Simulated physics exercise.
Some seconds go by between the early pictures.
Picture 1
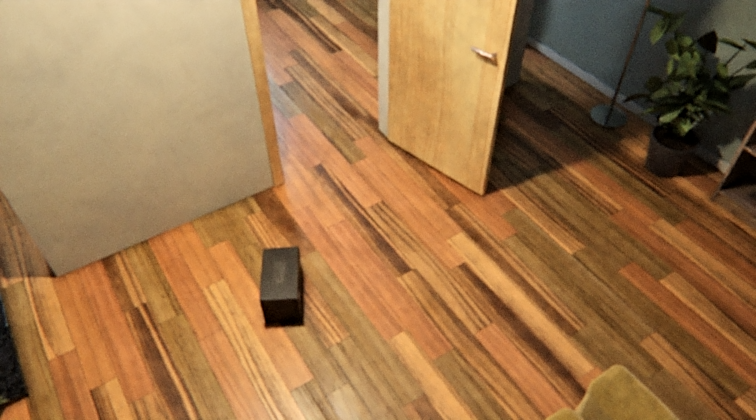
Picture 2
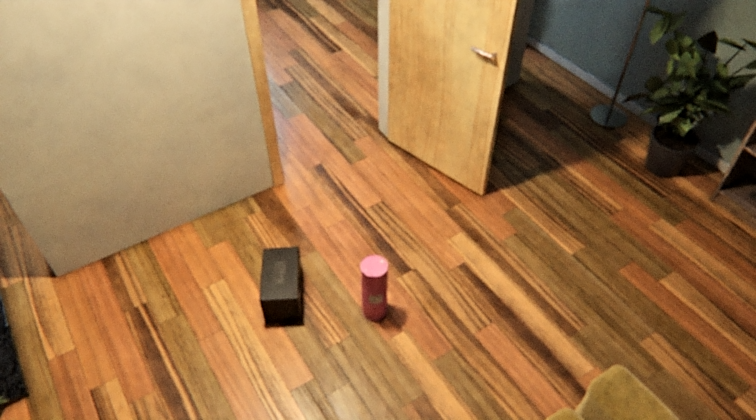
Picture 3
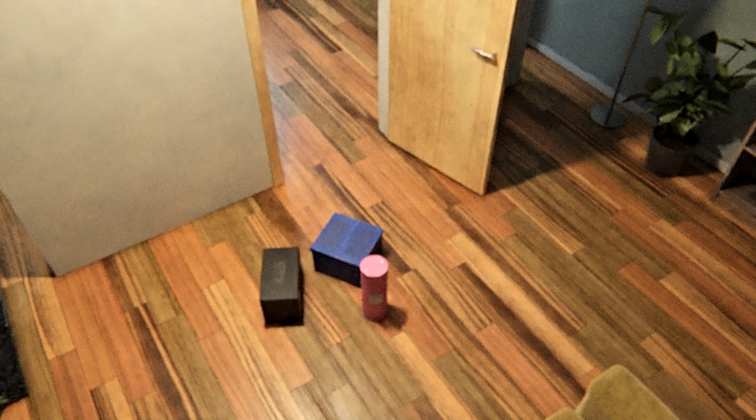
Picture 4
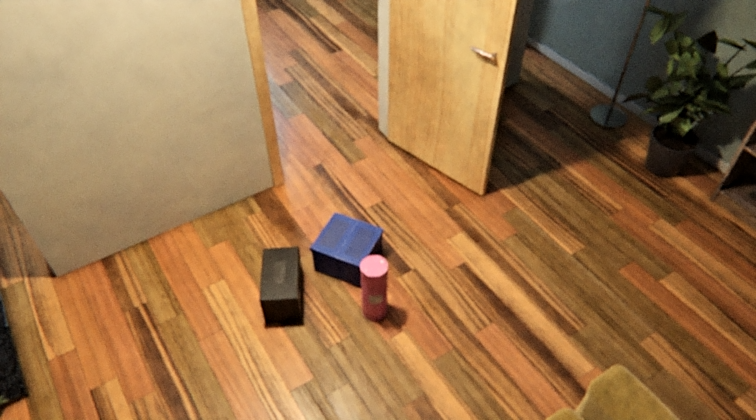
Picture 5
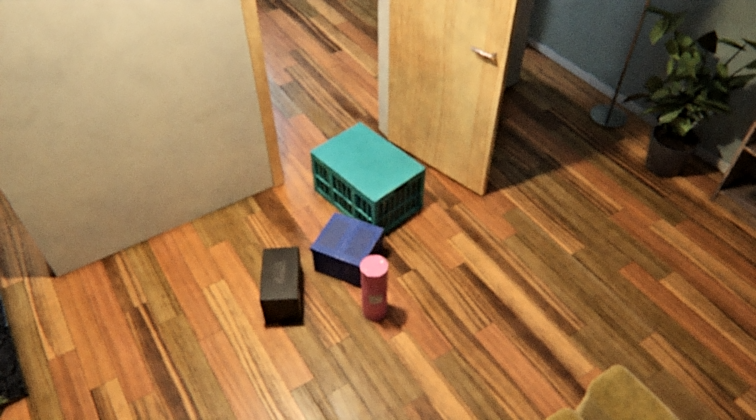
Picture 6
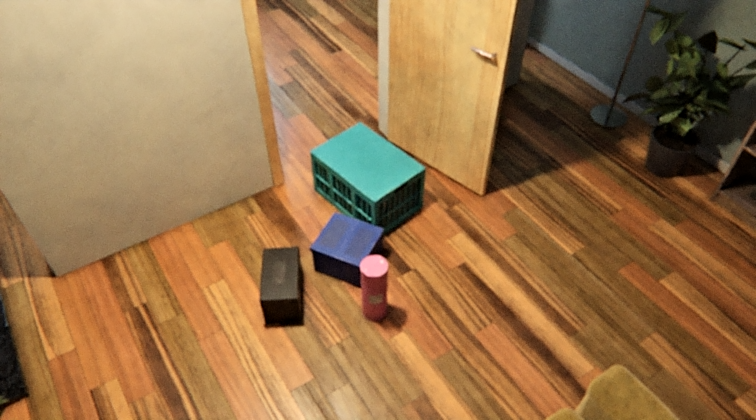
Pink canister, blue tote and turquoise chest appearing in turn near a black box on a wood floor, wide-open door staying still.
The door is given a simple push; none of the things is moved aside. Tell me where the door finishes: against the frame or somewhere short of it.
It finishes short of the frame.
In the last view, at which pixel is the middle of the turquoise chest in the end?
Around (362, 180).
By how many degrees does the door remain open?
It stays open at around 75°.
Then, 0.40 s after the last picture, door at 94°.
Then, 0.50 s after the last picture, door at 88°.
Then, 0.70 s after the last picture, door at 76°.
Then, 0.80 s after the last picture, door at 74°; turquoise chest slid a little near (364, 180).
At rest, door at 73°; all 4 in place. Seen from the same camera at the end, turquoise chest near (362, 180).
